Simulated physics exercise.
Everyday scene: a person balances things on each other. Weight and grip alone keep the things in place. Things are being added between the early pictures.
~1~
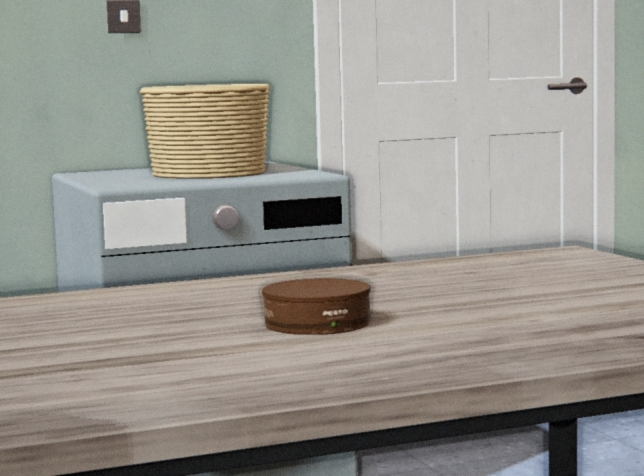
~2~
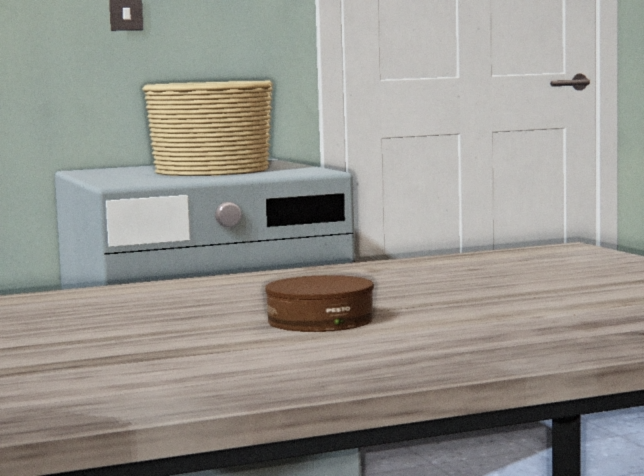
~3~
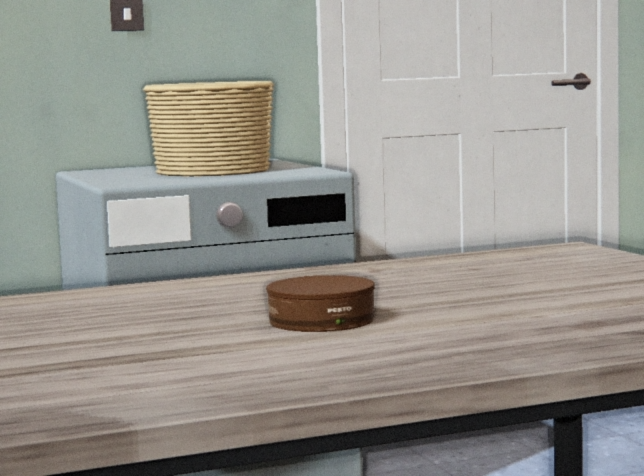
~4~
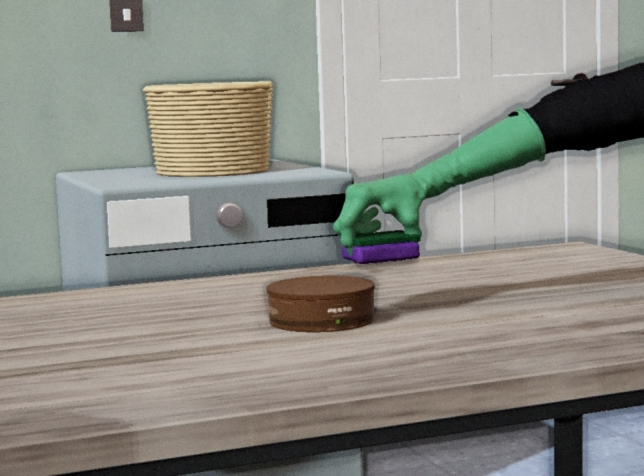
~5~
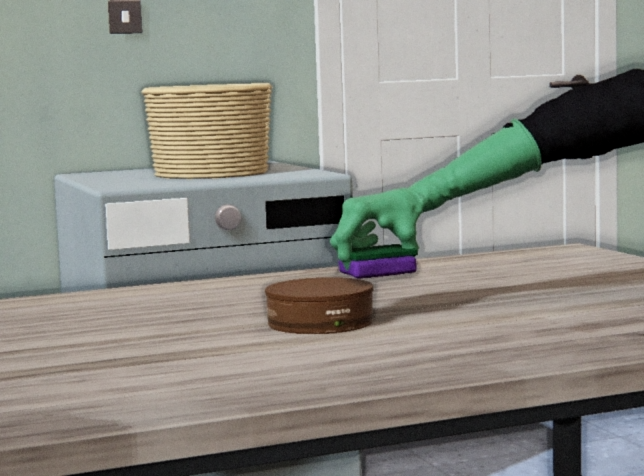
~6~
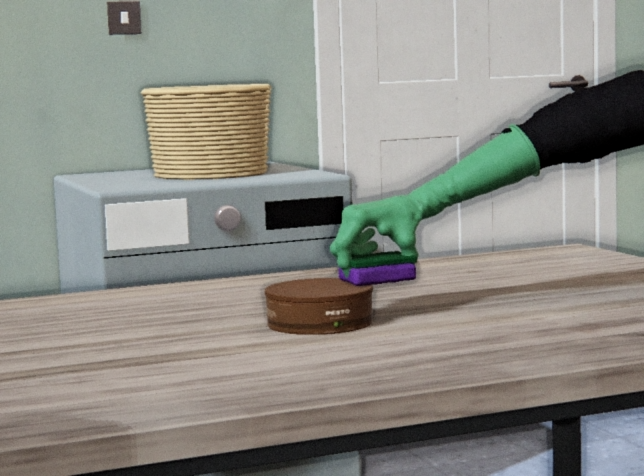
The video shows a round brown tub on a wooden table, with a woven basket on an appliance behind. A green-gloved hand appears from the right holding a purple and green sponge and lowers it slightly beside the tub.
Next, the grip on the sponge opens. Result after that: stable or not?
Basically the pile is insecure.
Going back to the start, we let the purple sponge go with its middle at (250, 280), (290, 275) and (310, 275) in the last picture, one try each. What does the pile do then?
Try one: It topples; try two: It stands firm; try three: It stands firm.
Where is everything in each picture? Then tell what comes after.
In the first picture, the last thing is not in view yet; brown tub (317, 306).
In the second picture, the last thing is not in view yet; brown tub (320, 303).
In the third picture, the last thing is not in view yet; brown tub (321, 303).
In the fourth picture, still above its spot; purple sponge (381, 247); brown tub (321, 303).
In the fifth picture, still above its spot; purple sponge (378, 261); brown tub (320, 305).
In the sixth picture, in place under the hand; purple sponge (378, 269); brown tub (319, 306).
Then, 0.20 s on from there, purple sponge turned 31° from how it was put near (382, 275).
Then, 0.30 s on from there, purple sponge turned 58° from how it was put near (388, 282).
Then, 0.60 s on from there, purple sponge turned 53° from how it was put near (385, 283).
In the end, toppled in the pile, purple sponge; brown tub unmoved. At the end, from the last picture's camera, purple sponge near (385, 283). The pile comes apart.
